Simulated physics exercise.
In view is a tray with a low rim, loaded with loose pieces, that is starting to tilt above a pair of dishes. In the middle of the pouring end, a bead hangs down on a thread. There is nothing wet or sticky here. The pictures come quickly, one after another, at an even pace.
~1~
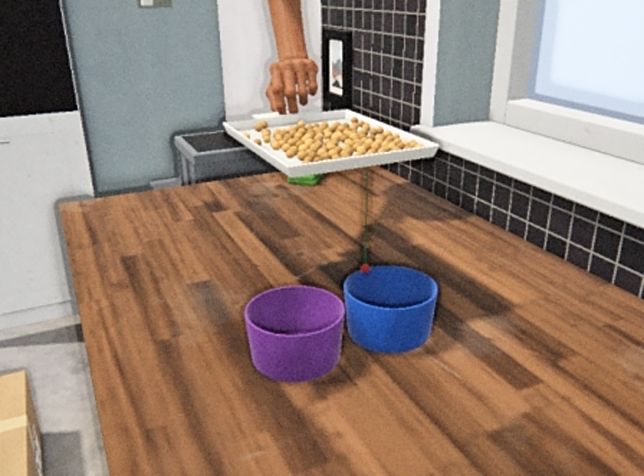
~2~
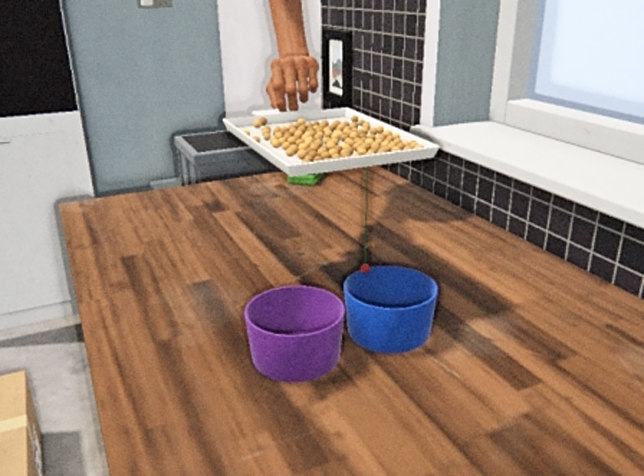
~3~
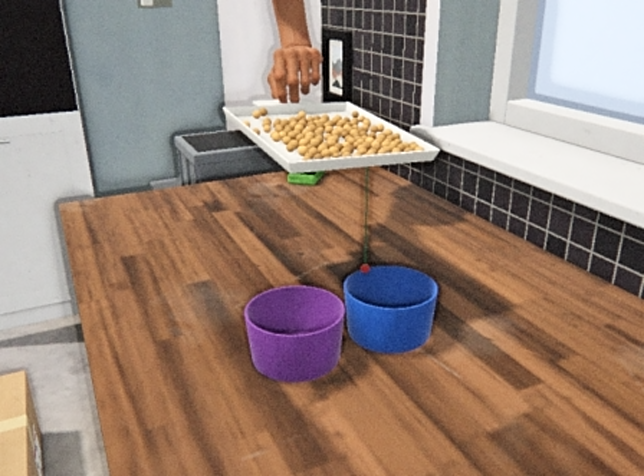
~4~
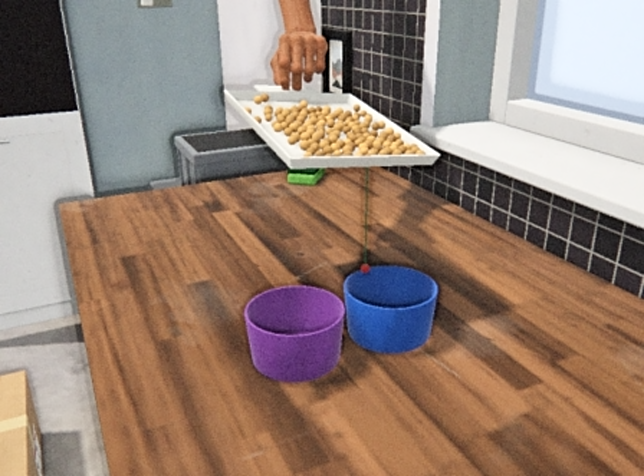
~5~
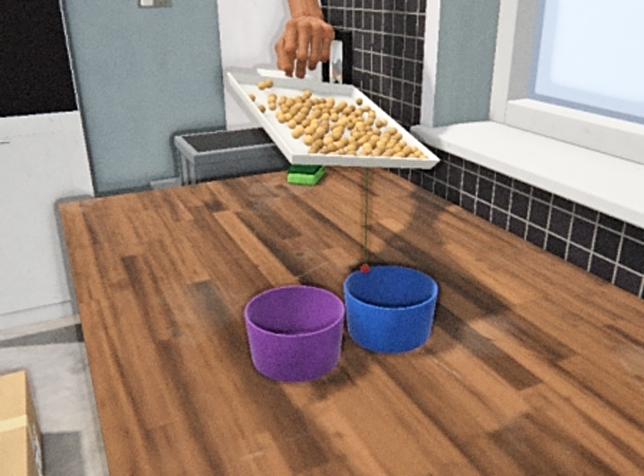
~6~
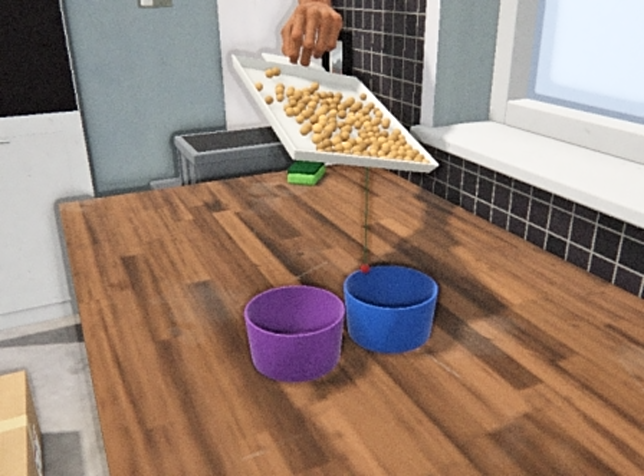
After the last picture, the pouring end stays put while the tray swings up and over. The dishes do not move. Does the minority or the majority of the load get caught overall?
The minority of it gets caught.
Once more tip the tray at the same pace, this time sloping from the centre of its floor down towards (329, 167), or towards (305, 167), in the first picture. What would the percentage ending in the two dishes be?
I'd say some 80 in a hundred at first, then 90 in a hundred.
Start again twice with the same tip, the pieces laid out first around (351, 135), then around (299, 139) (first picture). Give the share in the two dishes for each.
First try 20 %, second try 10 %.
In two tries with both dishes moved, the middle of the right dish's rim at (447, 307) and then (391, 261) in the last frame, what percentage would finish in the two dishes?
That makes 10 per cent, followed by 20 per cent.
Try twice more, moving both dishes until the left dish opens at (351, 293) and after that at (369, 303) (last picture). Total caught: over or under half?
For the two places in order: A majority share, a majority share.
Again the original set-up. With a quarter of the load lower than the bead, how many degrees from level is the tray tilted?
I'd put it at about 75 degrees.
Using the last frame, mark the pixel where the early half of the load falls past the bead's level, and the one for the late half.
It goes through near (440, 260) first, then near (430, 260).
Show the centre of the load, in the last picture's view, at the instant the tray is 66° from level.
Look around (410, 162) in the last picture.
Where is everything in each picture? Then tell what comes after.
Corners of the pouring end (291, 165) and (434, 145), level; middle of the load (336, 139), round wooden beads; left dish (315, 354); right dish (415, 326); bead on its thread (365, 268), in the first frame.
Corners of the pouring end (291, 164) and (434, 146), level; middle of the load (336, 138), in the second frame.
Corners of the pouring end (292, 161) and (434, 149), tipped barely, lowest at the right corner; middle of the load (336, 134), in the third frame.
Corners of the pouring end (293, 156) and (434, 153), tipped a little, lowest at the right corner; middle of the load (338, 129), in the fourth frame.
Corners of the pouring end (295, 152) and (434, 158), tipped clearly, lowest at the right corner; middle of the load (342, 124), in the fifth frame.
Corners of the pouring end (298, 148) and (433, 162), tipped clearly, lowest at the right corner; middle of the load (350, 123), almost all on the move; left dish (315, 354); right dish (415, 326), in the sixth frame.
Just after the last frame, tray tipped steeply; roughly two thirds on the tray; just a few in the right dish; about a tenth outside both; roughly a quarter in the air.
A moment on, tray tipped past a quarter turn; roughly a quarter in the right dish; the larger part outside both; about a tenth in the air.
Further on, tray tipped past a quarter turn; roughly a quarter in the right dish; the larger part outside both.
When it is over, tray tipped past a quarter turn; not one in the left dish; roughly a quarter in the right dish; the larger part outside both.
